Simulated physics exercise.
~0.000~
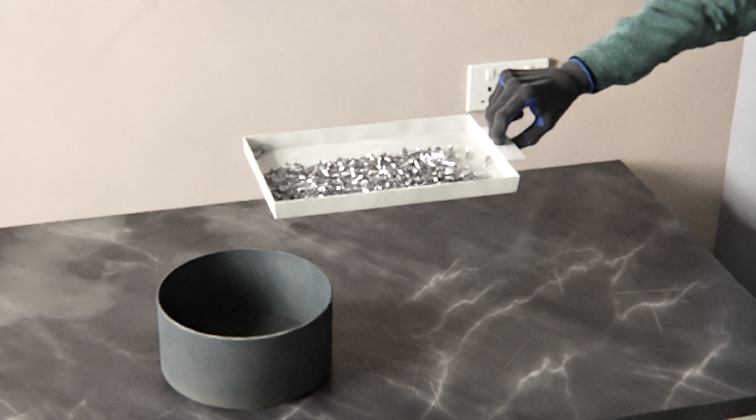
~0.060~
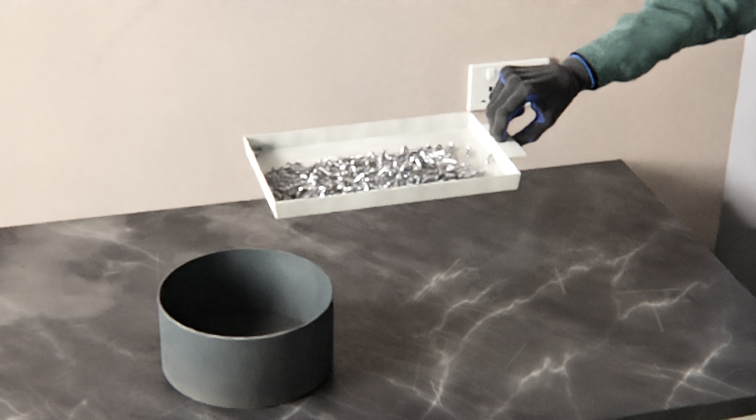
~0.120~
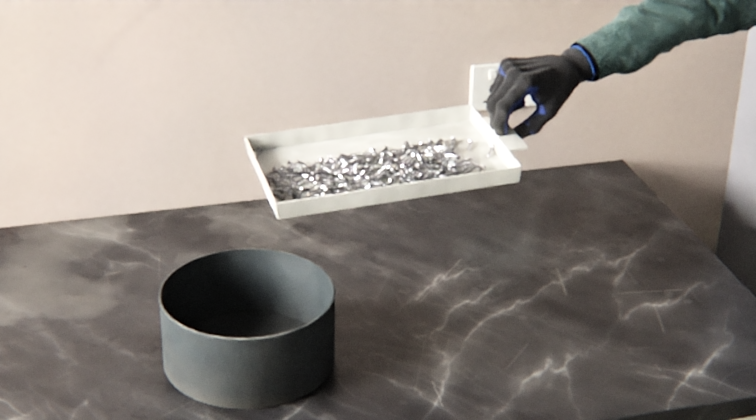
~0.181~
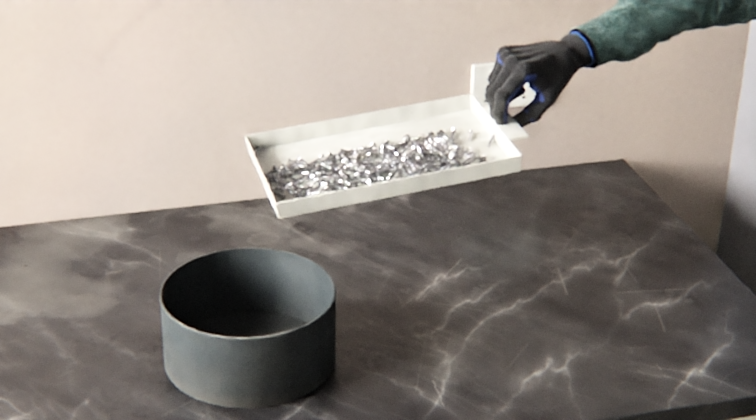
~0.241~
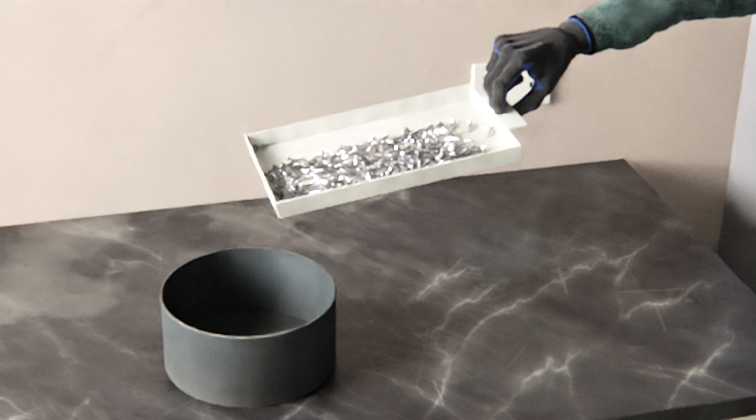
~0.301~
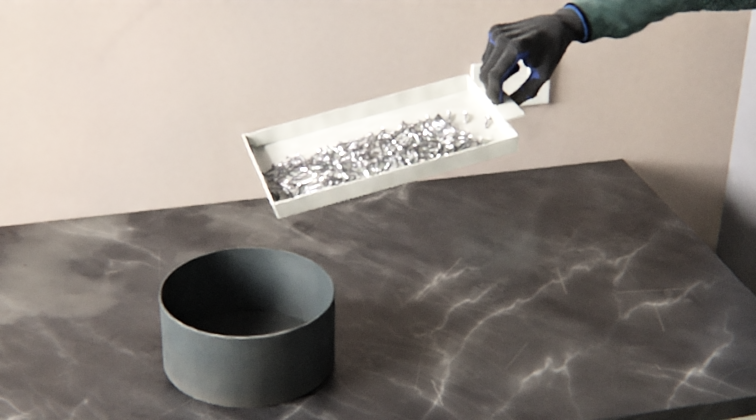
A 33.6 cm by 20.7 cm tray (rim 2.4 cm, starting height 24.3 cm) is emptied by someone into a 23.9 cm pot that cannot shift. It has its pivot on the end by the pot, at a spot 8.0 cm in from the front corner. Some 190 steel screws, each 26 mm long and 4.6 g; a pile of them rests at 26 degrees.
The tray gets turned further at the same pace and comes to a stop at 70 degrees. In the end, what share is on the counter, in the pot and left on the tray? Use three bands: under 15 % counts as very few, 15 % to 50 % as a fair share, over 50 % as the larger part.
Counter: Very few; pot: A fair share; tray: The larger part.
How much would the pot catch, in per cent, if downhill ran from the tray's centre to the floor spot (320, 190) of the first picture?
Estimate: Some 45 per cent.
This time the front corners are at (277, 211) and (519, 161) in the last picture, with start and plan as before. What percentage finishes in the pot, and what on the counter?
Final per cent - pot 30, counter 10.
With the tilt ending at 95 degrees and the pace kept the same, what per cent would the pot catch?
You'd end up with some 95 % in the pot.
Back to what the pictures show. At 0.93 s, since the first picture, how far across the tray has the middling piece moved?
Some 9 cm.
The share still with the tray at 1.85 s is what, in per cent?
Load share: Around 85%.
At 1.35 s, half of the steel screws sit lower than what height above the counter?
I'd say near 28 cm.
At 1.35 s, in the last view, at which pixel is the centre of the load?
Look near (270, 172) in the last picture.
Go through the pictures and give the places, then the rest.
The first frame shows tray tilt 0 degrees, front corners at (276, 202) and (517, 175); middle of the pieces at (375, 178); pot at (245, 291).
The second frame shows tray tilt 1 degrees, front corners at (276, 202) and (518, 172); middle of the pieces at (376, 177).
The third frame shows tray tilt 3 degrees, front corners at (277, 202) and (519, 166); middle of the pieces at (378, 174).
The fourth frame shows tray tilt 5 degrees, front corners at (277, 202) and (519, 155), lowest corner left front; middle of the pieces at (378, 168).
The fifth frame shows tray tilt 8 degrees, front corners at (277, 202) and (518, 145), lowest corner left front; middle of the pieces at (378, 163).
The sixth frame shows tray tilt 11 degrees, front corners at (275, 203) and (516, 135), lowest corner left front; middle of the pieces at (376, 159); pot at (248, 290). The tray's pace is about 45 degrees a second.
After 0.93 s, tilt 39 degrees; the tray holds 100 %, the pot 0 %.
Then, at 1.35 s, tilt 57 degrees; the tray holds 95 %, the pot 0 %.
After 1.85 s, tilt 70 degrees; the tray holds 85 %, the pot 5 %.
In the end, at 3.4 s, counter 0 %, pot 35 %, tray 65 %.
